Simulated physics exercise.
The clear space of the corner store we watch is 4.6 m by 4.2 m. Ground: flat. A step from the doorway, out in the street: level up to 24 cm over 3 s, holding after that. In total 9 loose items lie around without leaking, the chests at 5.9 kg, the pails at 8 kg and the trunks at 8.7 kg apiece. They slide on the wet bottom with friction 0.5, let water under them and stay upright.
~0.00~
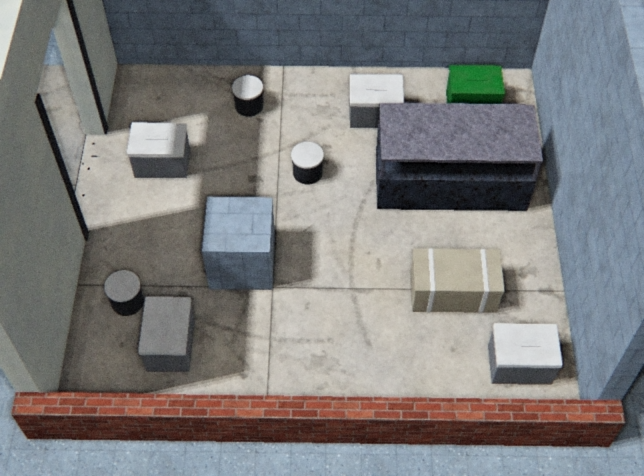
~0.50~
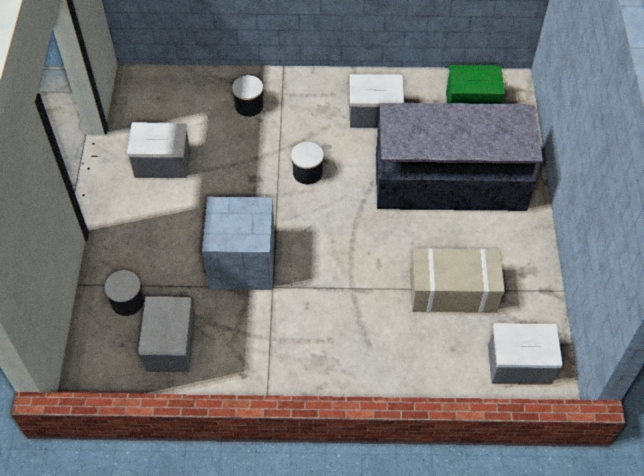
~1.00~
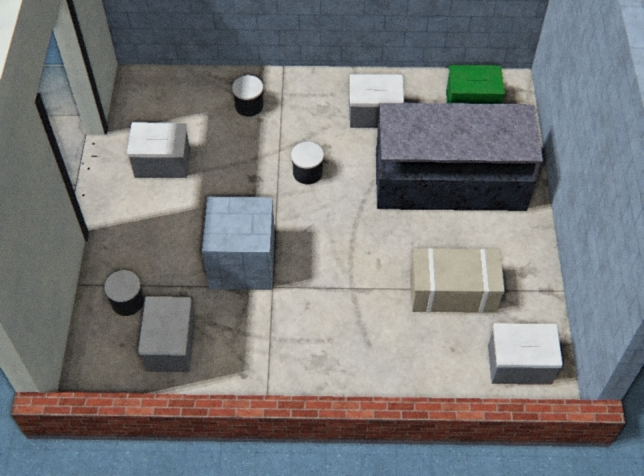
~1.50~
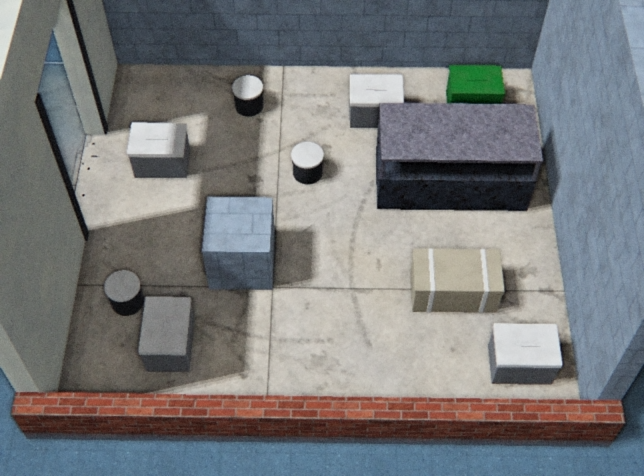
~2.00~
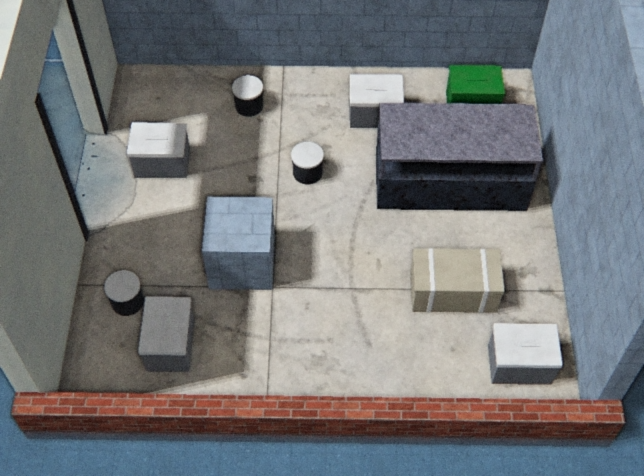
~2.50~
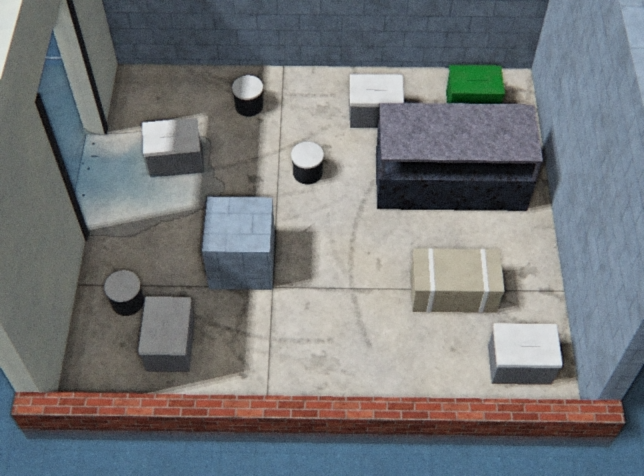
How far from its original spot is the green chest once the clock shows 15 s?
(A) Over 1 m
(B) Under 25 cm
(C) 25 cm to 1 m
Answer: C.
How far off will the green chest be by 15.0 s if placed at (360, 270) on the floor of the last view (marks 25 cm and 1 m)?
In that run it wanders far off.
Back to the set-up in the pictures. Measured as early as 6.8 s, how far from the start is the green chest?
It has shifted about 40 cm.
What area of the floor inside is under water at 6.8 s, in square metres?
At that time the wet patch spans about 17 m2.
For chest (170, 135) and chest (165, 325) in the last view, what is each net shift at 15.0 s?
First 400 cm, then 100 cm.
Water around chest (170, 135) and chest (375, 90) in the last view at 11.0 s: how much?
I'd estimate 15 cm for the first and 14 cm for the second.
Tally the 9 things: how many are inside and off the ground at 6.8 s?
Count: 6.
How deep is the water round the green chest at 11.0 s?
About 15 cm.
After 3.5 s the green chest is near (477, 79), 0.0 m from its start, aground; 0 afloat.
After 6.8 s the green chest is near (517, 79), 0.4 m from its start, afloat; 6 afloat.
After 11.0 s the green chest is near (516, 106), 0.6 m from its start, afloat; 8 afloat.
After 15.0 s the green chest is near (525, 106), 0.7 m from its start, afloat; 9 afloat.
